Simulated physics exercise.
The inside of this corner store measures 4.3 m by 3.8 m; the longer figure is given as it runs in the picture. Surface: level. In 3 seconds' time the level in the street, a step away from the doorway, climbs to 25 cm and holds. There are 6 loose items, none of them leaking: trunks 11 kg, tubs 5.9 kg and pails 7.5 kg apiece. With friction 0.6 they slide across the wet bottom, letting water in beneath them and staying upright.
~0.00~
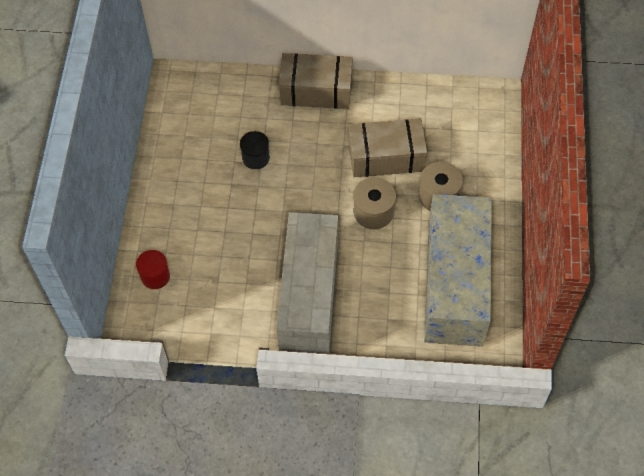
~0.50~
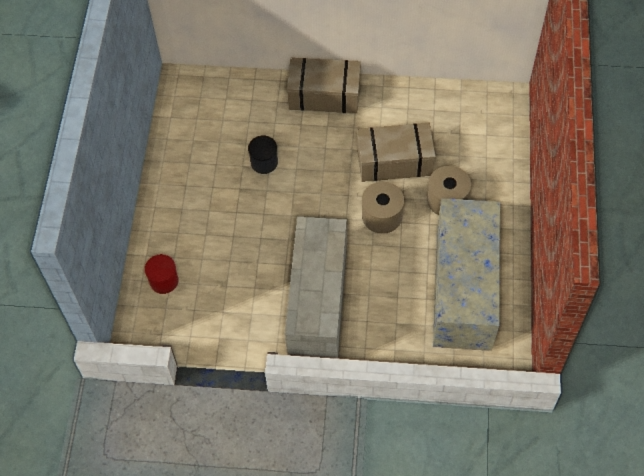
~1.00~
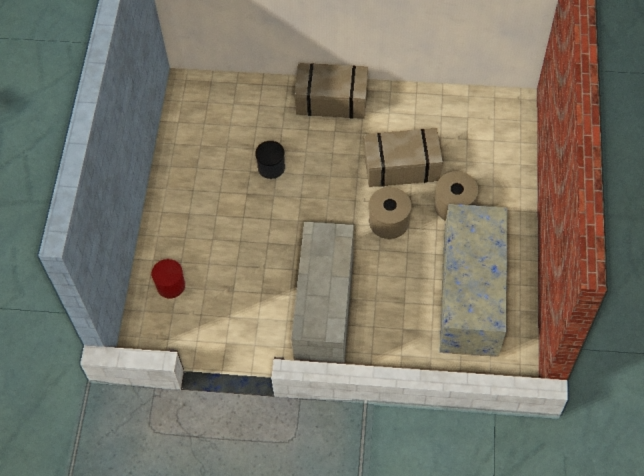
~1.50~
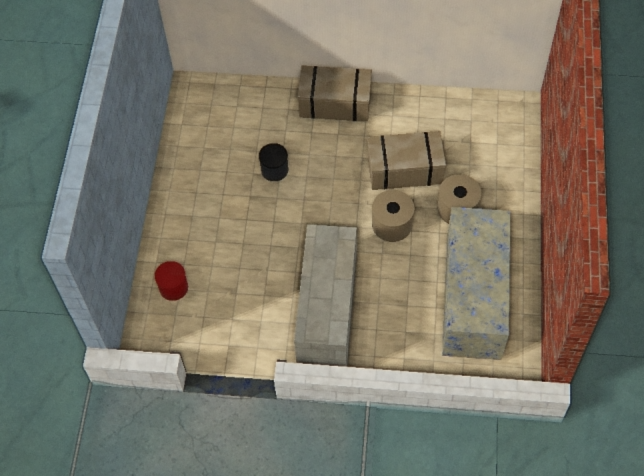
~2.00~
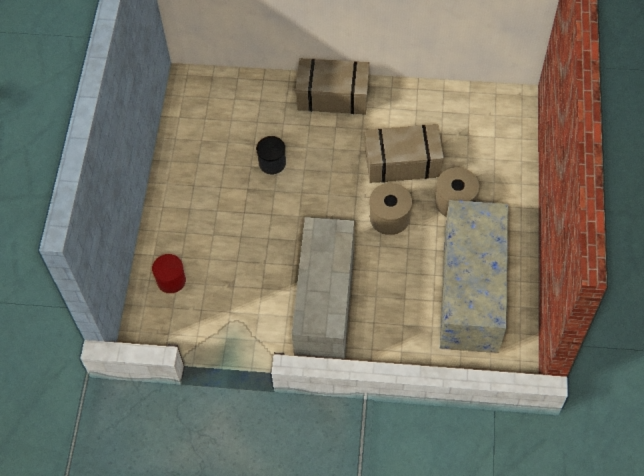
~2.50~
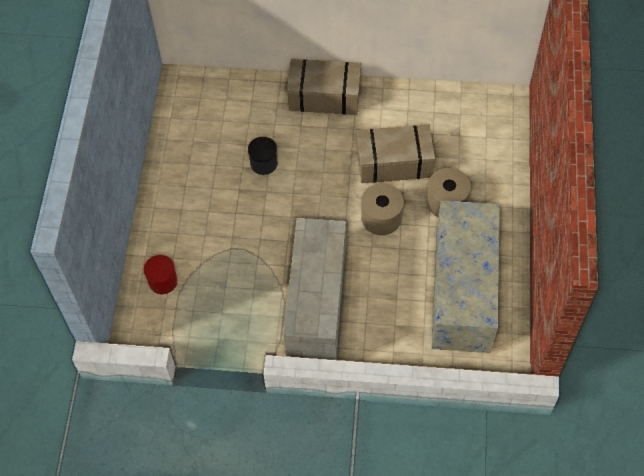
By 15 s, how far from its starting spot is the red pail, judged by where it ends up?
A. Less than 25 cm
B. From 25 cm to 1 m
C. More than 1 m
(C) More than 1 m.
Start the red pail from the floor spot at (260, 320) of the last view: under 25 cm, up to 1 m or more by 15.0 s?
It travels far.
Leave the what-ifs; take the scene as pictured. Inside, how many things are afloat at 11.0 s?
Tally: 5 of them.
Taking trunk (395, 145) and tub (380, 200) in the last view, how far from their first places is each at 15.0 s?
One is off by 40 cm, the other by 100 cm, in the order asked.
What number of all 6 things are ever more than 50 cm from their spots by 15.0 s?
Count: 6.
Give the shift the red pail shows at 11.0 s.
300 cm, give or take.
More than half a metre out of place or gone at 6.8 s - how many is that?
The count is 3.
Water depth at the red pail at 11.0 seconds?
I'd say around 12 cm.
After 3.5 s the red pail is near (158, 267), 0.0 m from its start, aground; 0 afloat.
After 6.8 s the red pail is near (162, 149), 1.5 m from its start, afloat; 3 afloat.
After 11.0 s the red pail is near (365, 110), 2.9 m from its start, afloat; 5 afloat.
After 15.0 s the red pail is near (519, 170), 4.0 m from its start, afloat; 6 afloat.
